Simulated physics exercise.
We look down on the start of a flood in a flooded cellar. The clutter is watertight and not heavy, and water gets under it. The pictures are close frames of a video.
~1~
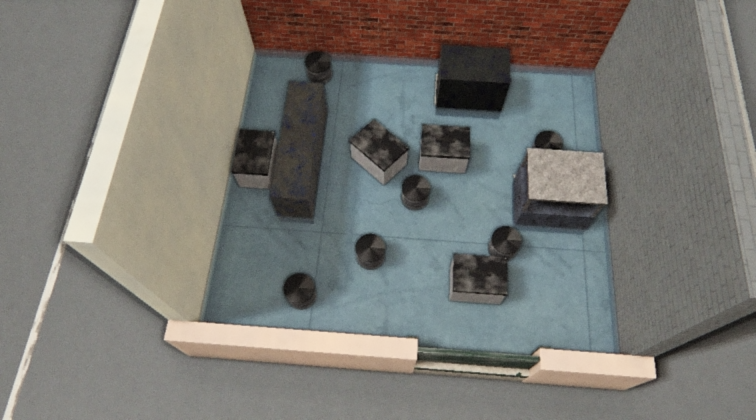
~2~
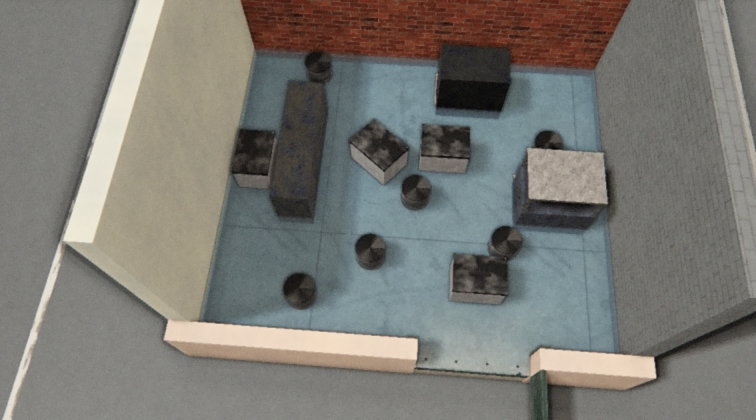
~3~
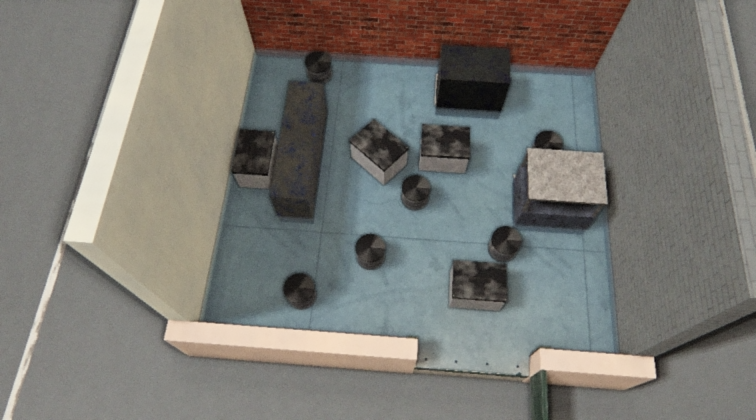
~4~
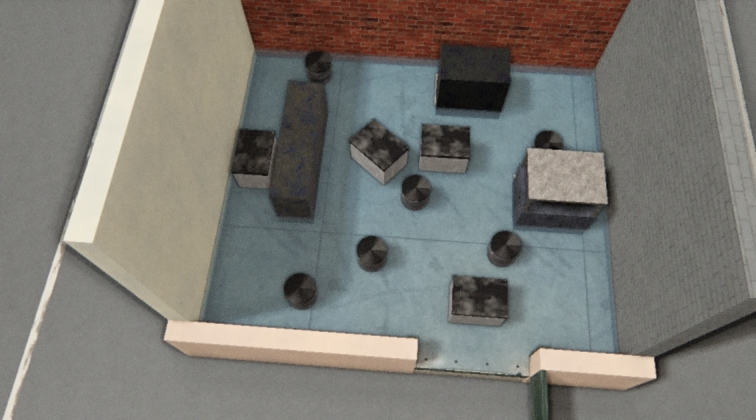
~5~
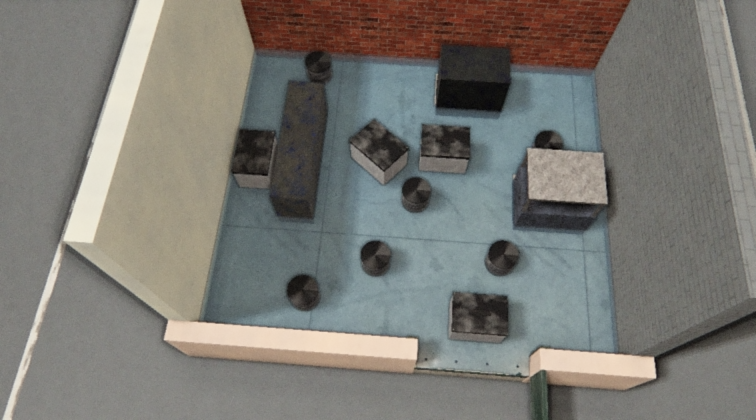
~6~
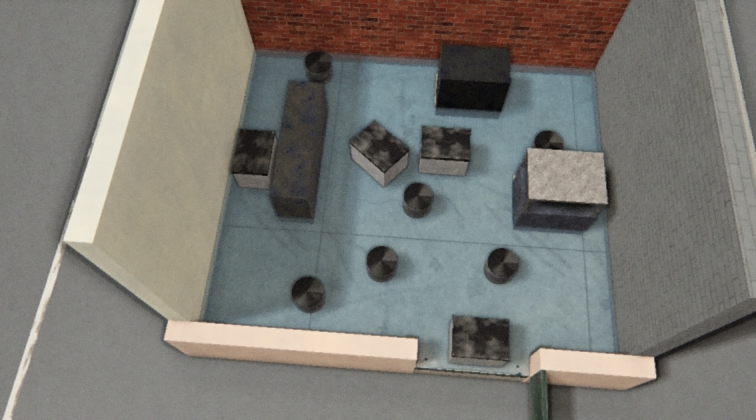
The footage shows an overhead view of a walled, blue-floored room holding dark boxes and round pails; a green gate swings outward at the front, then a chest drifts toward the opening while several pails shift slightly.
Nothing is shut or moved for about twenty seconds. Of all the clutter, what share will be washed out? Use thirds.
That comes to at least two thirds.
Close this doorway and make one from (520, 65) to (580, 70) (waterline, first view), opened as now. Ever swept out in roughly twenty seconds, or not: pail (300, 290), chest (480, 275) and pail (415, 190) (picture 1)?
One after the other: Stays, stays, gone.
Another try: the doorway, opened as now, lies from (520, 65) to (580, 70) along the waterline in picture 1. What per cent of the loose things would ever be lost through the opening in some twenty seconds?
Roughly 50 per cent.
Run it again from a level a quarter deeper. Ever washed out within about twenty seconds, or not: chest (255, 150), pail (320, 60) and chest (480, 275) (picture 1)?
In turn: Inside, no, carried outside.
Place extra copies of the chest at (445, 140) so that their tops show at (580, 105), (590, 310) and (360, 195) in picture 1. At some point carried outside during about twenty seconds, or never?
One after the other: No, yes, out.
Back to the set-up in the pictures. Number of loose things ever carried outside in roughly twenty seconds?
I count 7.
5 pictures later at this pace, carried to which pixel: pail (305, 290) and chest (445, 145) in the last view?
At about (339, 302) and (451, 172).
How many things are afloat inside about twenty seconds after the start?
3 of them.
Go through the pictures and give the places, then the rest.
A chest at (480, 274), afloat; a pail at (507, 240), afloat; 0 of 10 have shifted, in the first picture.
A chest at (480, 274), afloat; a pail at (507, 240), afloat; 0 of 10 have shifted, in the second picture.
A chest at (480, 280) floats, close to its start; a pail at (507, 240), afloat; 1 of 10 have shifted, in the third picture.
A chest at (480, 296) floats, close to its start; a pail at (506, 245), afloat, close to its start; 1 of 10 have shifted, in the fourth picture.
A chest at (480, 313) floats, a stride from its start; a pail at (504, 254), afloat, close to its start; 3 of 10 have shifted, in the fifth picture.
A chest at (481, 338) floats, a stride from its start; a pail at (503, 262), afloat, close to its start; 5 of 10 have shifted, in the sixth picture.
A moment on, 1 of 10 are out; 9 afloat.
Next, 5 of 10 are out; 5 afloat.
Later, 7 of 10 are out; 3 afloat.
In the end, 7 of 10 are out; 3 afloat.
